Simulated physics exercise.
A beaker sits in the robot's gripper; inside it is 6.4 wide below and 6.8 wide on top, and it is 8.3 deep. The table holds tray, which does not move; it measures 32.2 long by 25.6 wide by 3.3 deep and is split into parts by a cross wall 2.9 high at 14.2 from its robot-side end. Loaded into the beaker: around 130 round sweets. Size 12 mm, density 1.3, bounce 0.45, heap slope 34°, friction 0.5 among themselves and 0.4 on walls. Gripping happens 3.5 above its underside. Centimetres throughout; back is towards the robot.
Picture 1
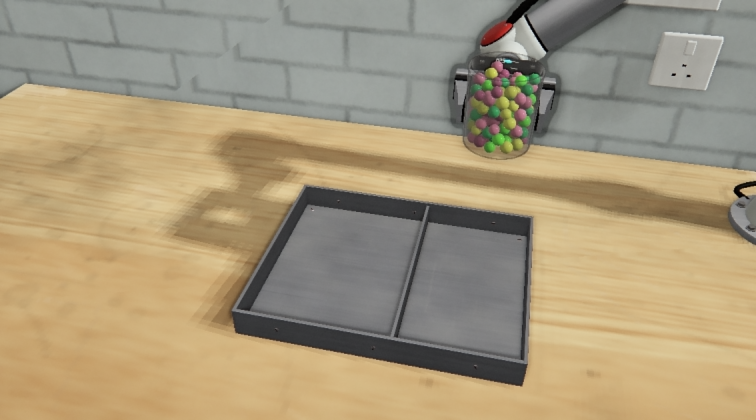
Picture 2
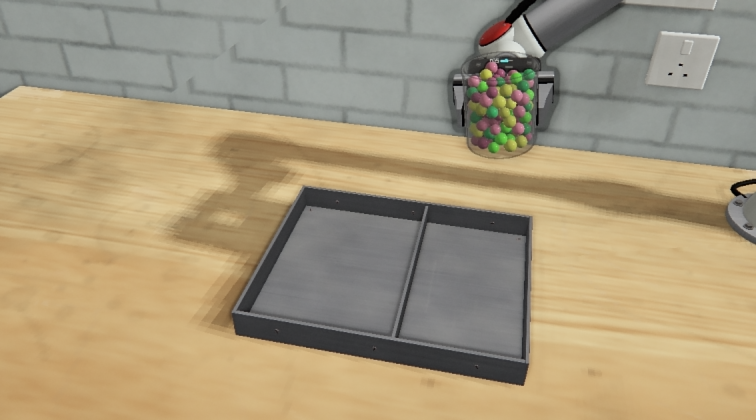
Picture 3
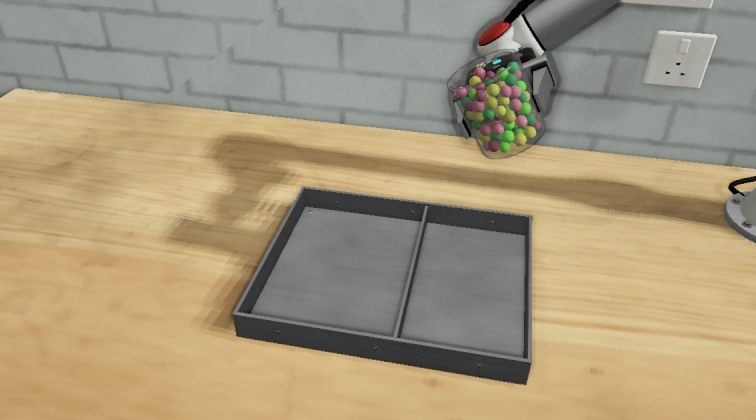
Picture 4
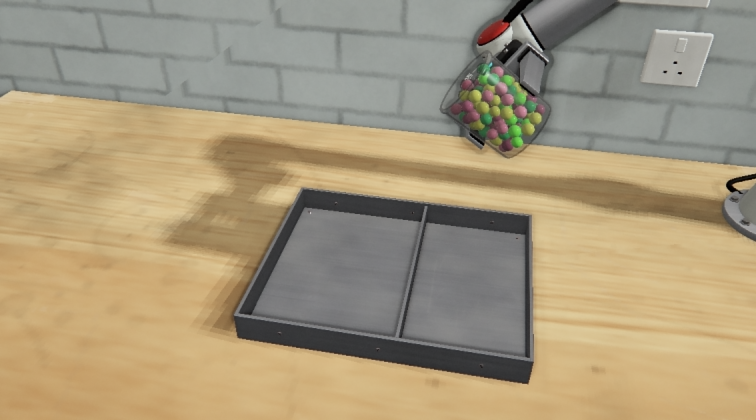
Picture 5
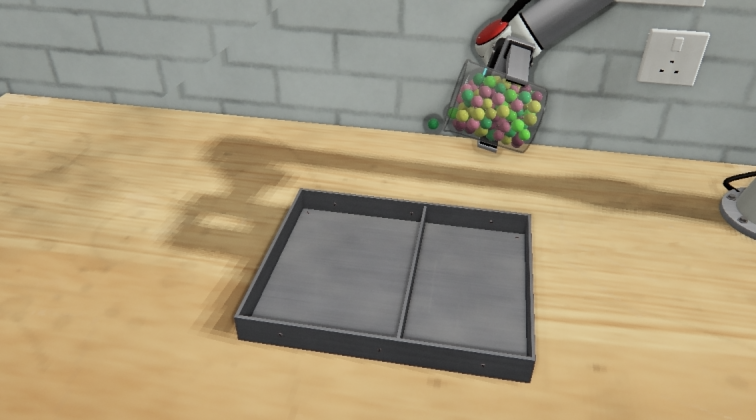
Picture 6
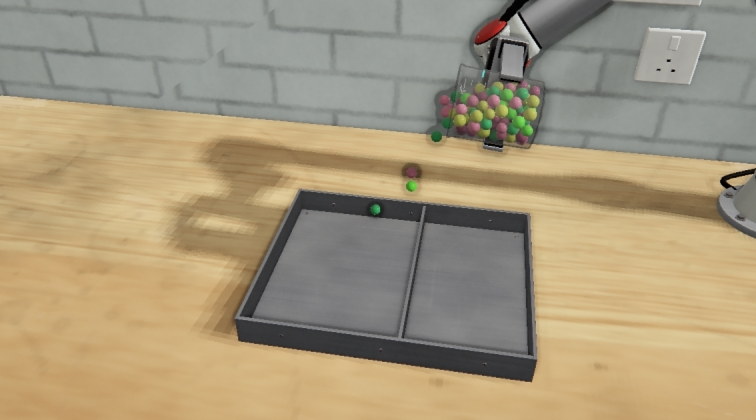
A robot arm gripping a clear beaker full of colorful round sweets tilted it over to the left, and a few sweets dropped out toward the gray divided tray on the wooden table.
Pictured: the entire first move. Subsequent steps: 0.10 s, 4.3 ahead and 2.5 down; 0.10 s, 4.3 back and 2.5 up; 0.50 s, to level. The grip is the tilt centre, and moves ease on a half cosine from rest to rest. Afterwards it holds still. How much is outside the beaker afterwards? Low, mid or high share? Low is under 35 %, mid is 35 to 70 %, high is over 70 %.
A mid share.
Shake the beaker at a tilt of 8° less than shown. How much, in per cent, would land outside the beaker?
Roughly 35 in a hundred.
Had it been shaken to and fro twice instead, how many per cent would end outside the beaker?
My guess is near 70 per cent.
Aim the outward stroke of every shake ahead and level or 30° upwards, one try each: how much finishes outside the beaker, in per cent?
First try some 80 %, second try some 100 %.
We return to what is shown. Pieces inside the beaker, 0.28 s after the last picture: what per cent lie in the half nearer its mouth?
40 %.
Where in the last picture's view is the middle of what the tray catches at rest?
About (320, 264).
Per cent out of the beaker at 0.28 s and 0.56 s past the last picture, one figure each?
Estimates in order: Close to 50, close to 55.
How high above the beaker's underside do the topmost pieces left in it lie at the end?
I'd say close to 6.0 cm.
Then, 0.28 s later, tilted 79° forward, highest piece 26 above the table; 64 in the beaker, 16 in the far-side part, 50 in flight or on a rim.
Then, 0.56 s later, tilted 15° forward, highest piece 29 above the table; 63 in the far-side part, 60 in the beaker, 4 in the robot-side part, 1 on the table or floor, 2 in flight or on a rim.
Then, 0.90 s later, level, highest piece 28 above the table; 63 in the far-side part, 60 in the beaker, 6 in the robot-side part, 1 on the table or floor.
Then, 1.95 s later, level, highest piece 28 above the table; 63 in the far-side part, 60 in the beaker, 6 in the robot-side part, 1 on the table or floor.
At rest, 63 in the far-side part, 60 in the beaker, 6 in the robot-side part, 1 on the table or floor. That is 54 % outside the beaker.
